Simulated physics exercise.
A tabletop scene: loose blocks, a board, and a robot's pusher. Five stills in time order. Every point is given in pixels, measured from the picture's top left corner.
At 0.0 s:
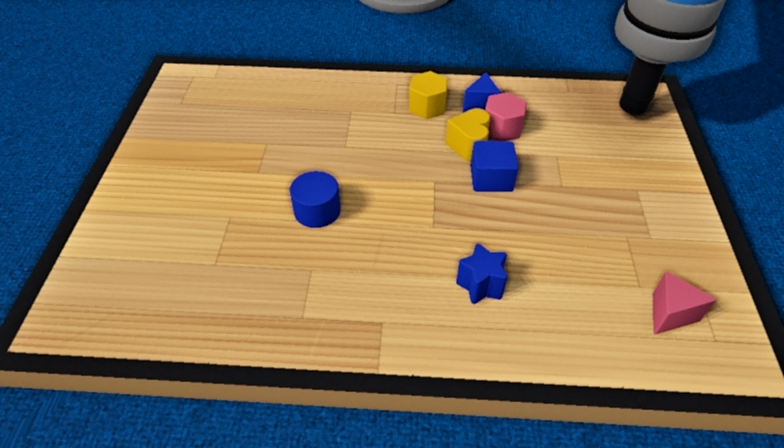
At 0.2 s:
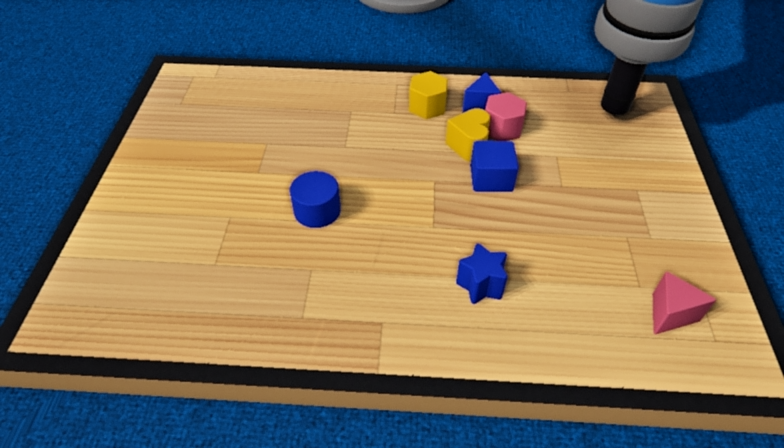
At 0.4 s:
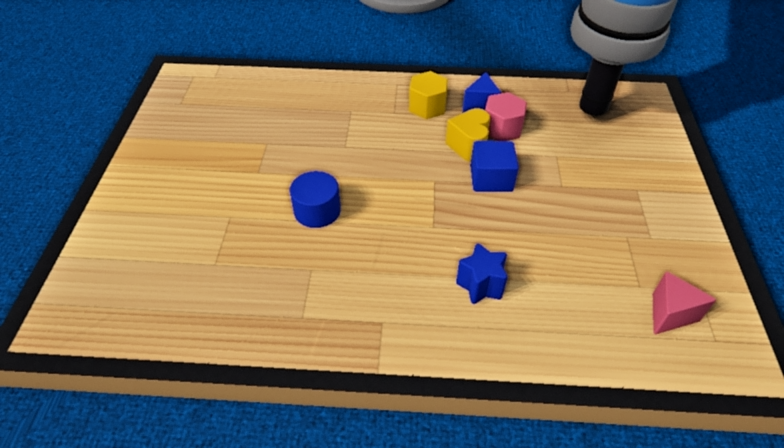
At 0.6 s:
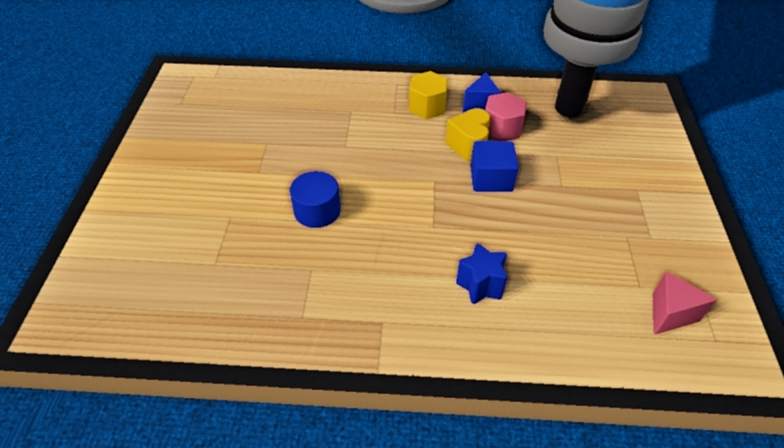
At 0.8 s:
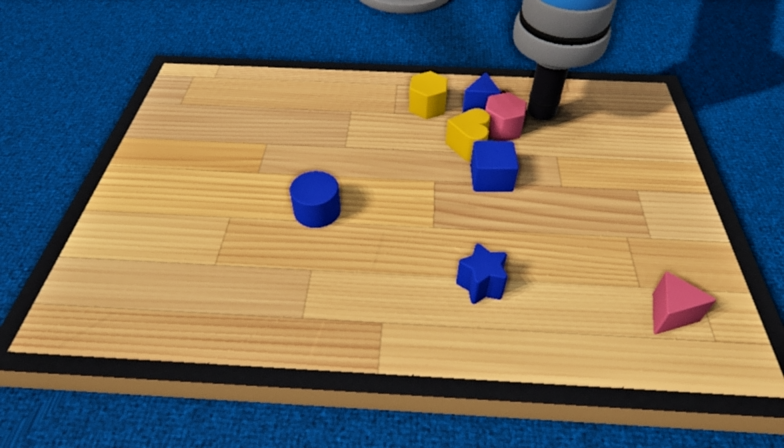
A robot arm with a black pusher slid steadily left along the far edge of a wooden board, drawing close to the pink hexagon, while the blue, yellow and pink blocks all stayed still.
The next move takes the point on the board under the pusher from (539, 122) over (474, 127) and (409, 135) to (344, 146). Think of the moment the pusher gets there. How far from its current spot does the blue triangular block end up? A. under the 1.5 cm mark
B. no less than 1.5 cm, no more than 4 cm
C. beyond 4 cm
Letter A.
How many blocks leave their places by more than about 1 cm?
It will shift two blocks.
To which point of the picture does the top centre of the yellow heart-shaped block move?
I'd expect the centre of its top face to be at (440, 131).
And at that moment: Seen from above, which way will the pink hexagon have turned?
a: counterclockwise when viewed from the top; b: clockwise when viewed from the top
The correct letter is b.
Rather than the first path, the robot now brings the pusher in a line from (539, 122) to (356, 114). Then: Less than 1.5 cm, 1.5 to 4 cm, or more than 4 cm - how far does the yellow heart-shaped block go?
Between 1.5 and 4 cm.
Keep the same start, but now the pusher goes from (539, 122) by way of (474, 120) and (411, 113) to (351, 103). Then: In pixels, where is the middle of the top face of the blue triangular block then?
I'd expect the centre of its top face to be at (456, 76).
What follows on the original path. One third of the way, pusher at (475, 117); yellow heart-shaped block at (441, 130), turned 100° anticlockwise; pink hexagon at (441, 106).
Two thirds of the way, pusher at (409, 125); yellow heart-shaped block at (440, 131), turned 110° anticlockwise; pink hexagon at (373, 111), turned 25° clockwise.
At the end, pusher at (343, 136); yellow heart-shaped block at (440, 131), turned 110° anticlockwise; blue triangular block not moved; pink hexagon at (316, 108), turned 95° clockwise.
